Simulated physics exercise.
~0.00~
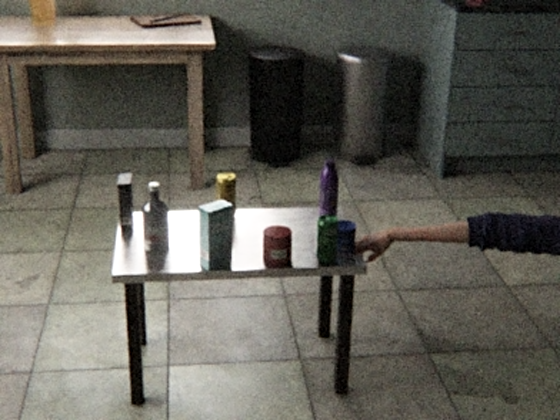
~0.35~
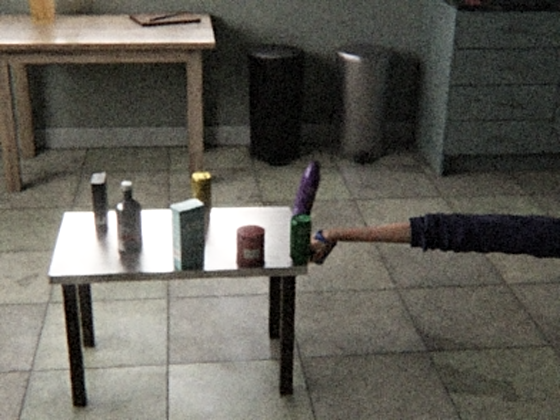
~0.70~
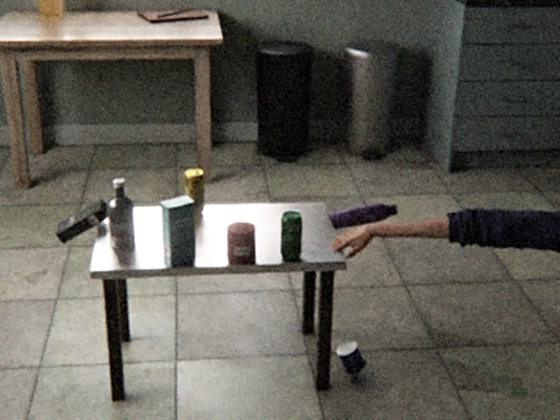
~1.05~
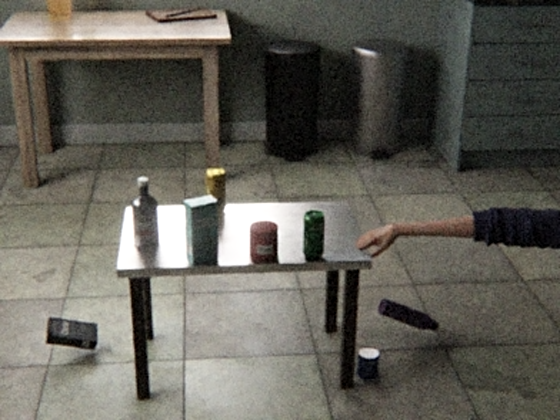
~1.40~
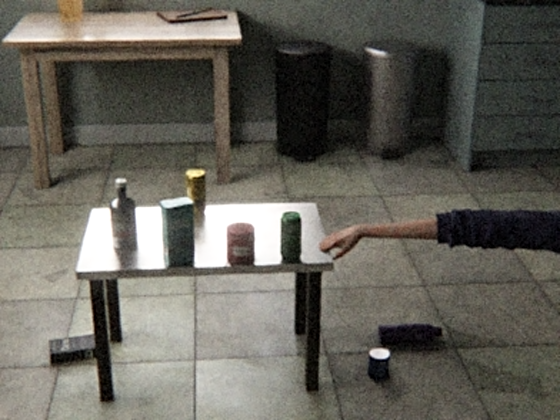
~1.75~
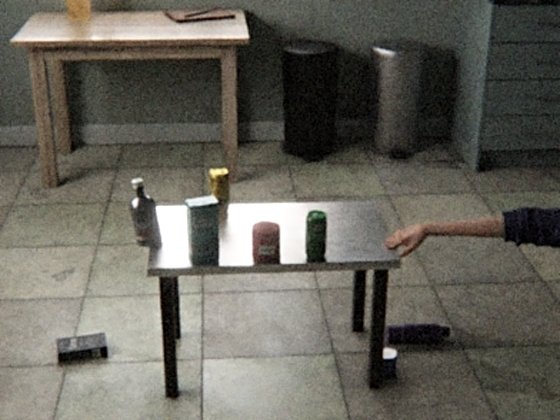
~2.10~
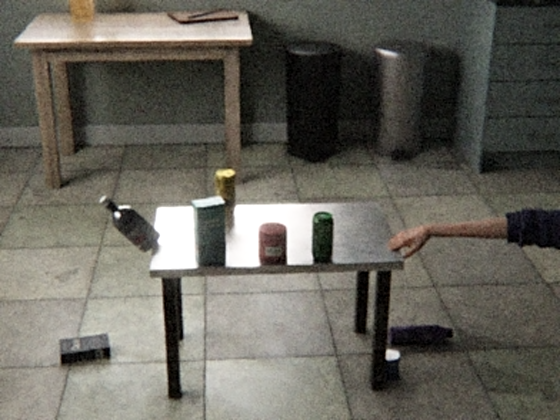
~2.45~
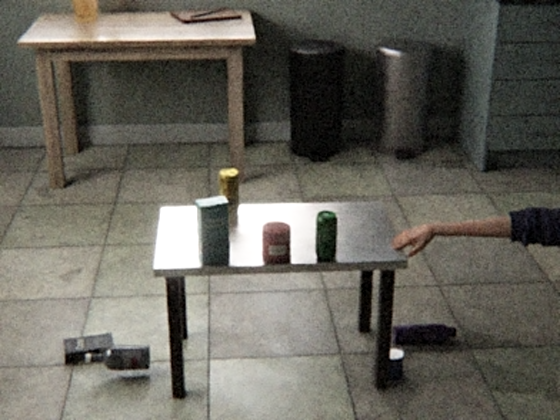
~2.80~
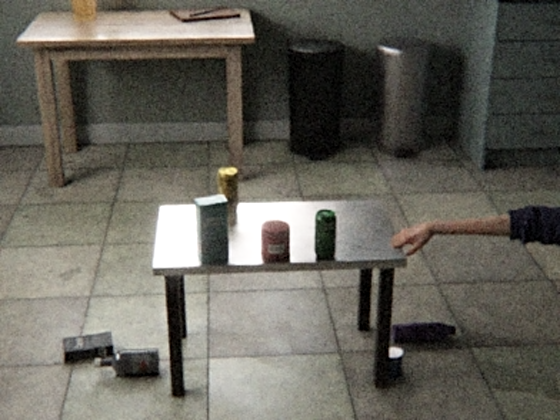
Small metal-topped table jerked left and right by a hand, toppling two bottles, a packet and a tin onto the tiled floor.
